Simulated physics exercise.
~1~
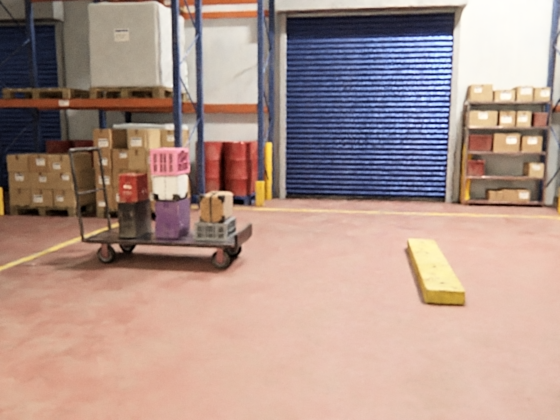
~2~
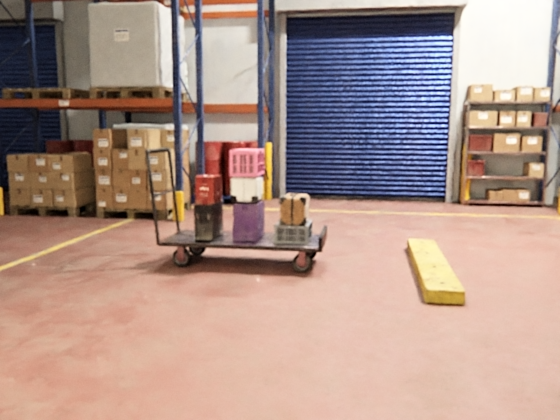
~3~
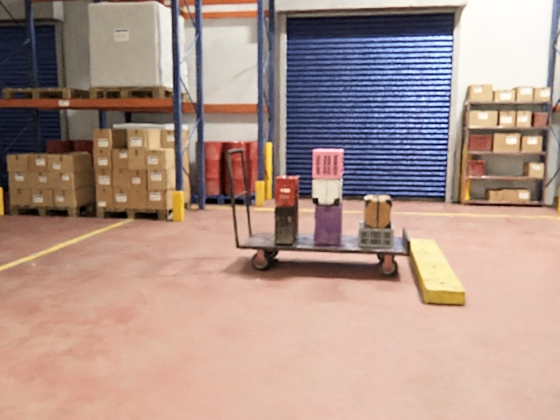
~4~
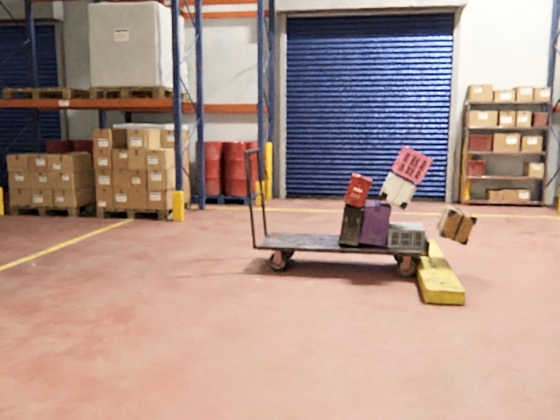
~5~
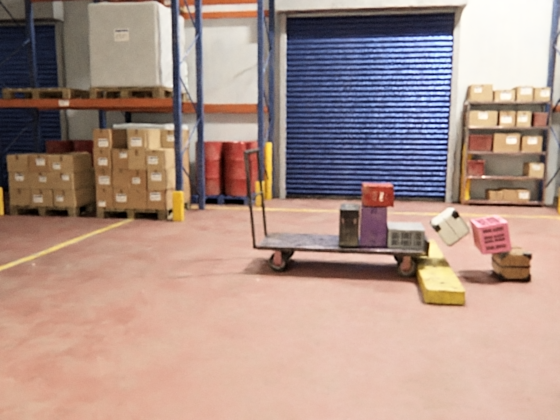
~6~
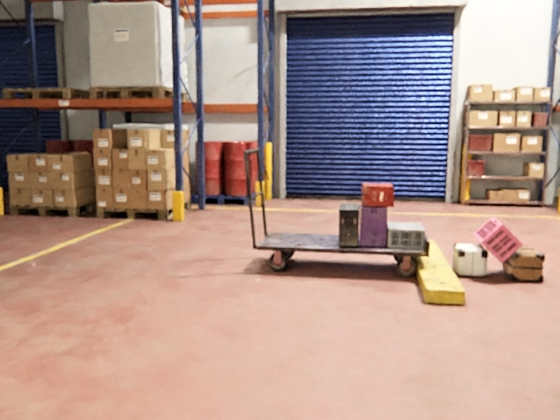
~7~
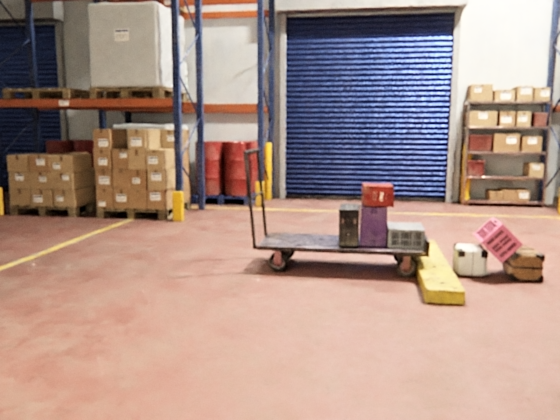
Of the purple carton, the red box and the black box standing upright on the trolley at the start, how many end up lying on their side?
One of them does. The red box ends on its side, still on the load, while the purple carton and the black box stay upright.
